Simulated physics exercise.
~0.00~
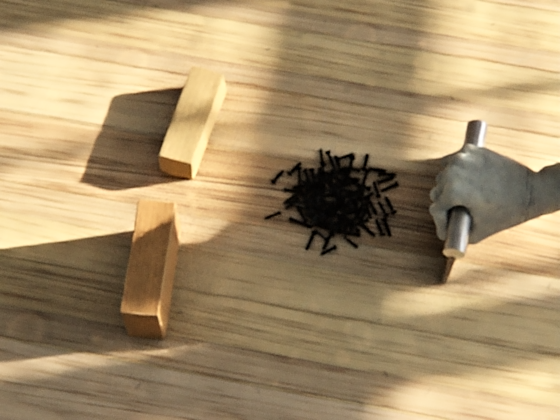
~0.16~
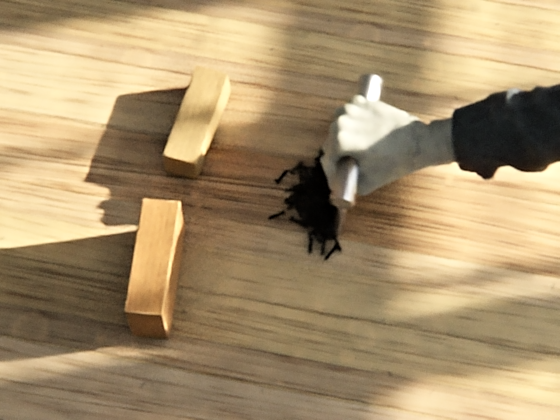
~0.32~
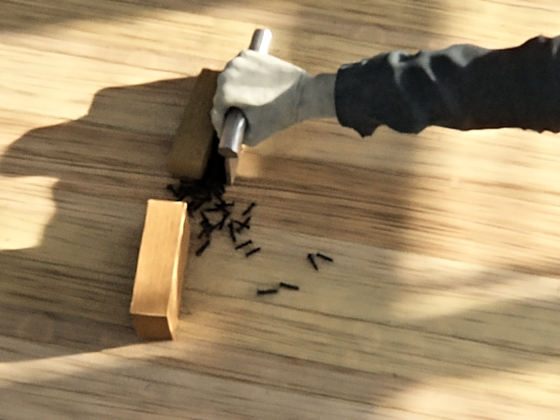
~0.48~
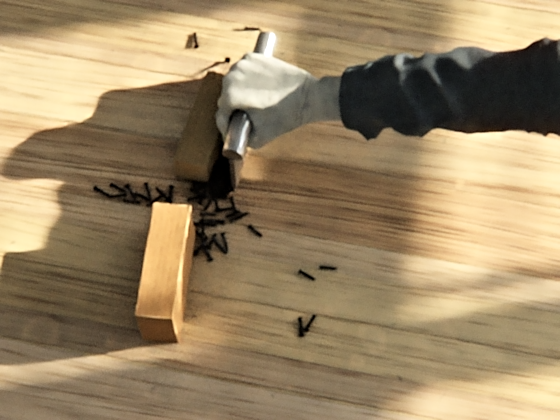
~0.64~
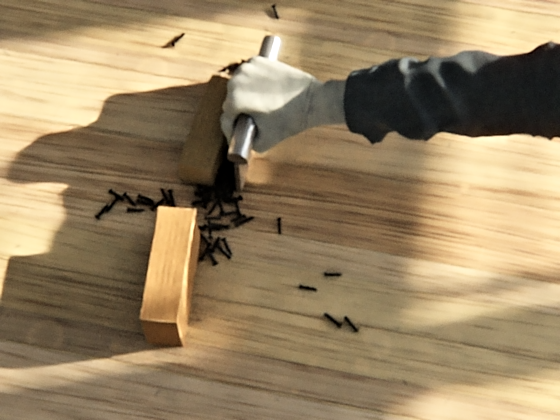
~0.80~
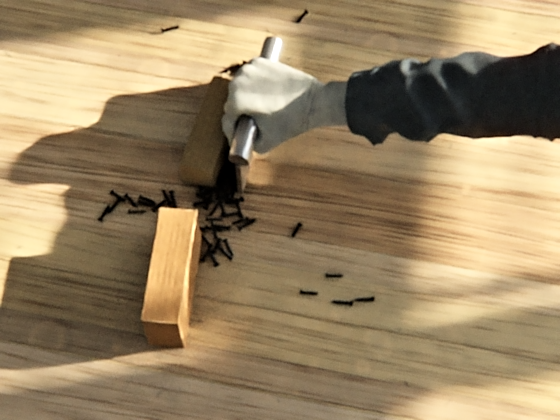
On a wooden surface, a gloved hand holding a metal bar swept a pile of black screws left toward two wooden blocks and stopped against the far one, leaving most bunched before the gap, some poking through and a few scattered around.
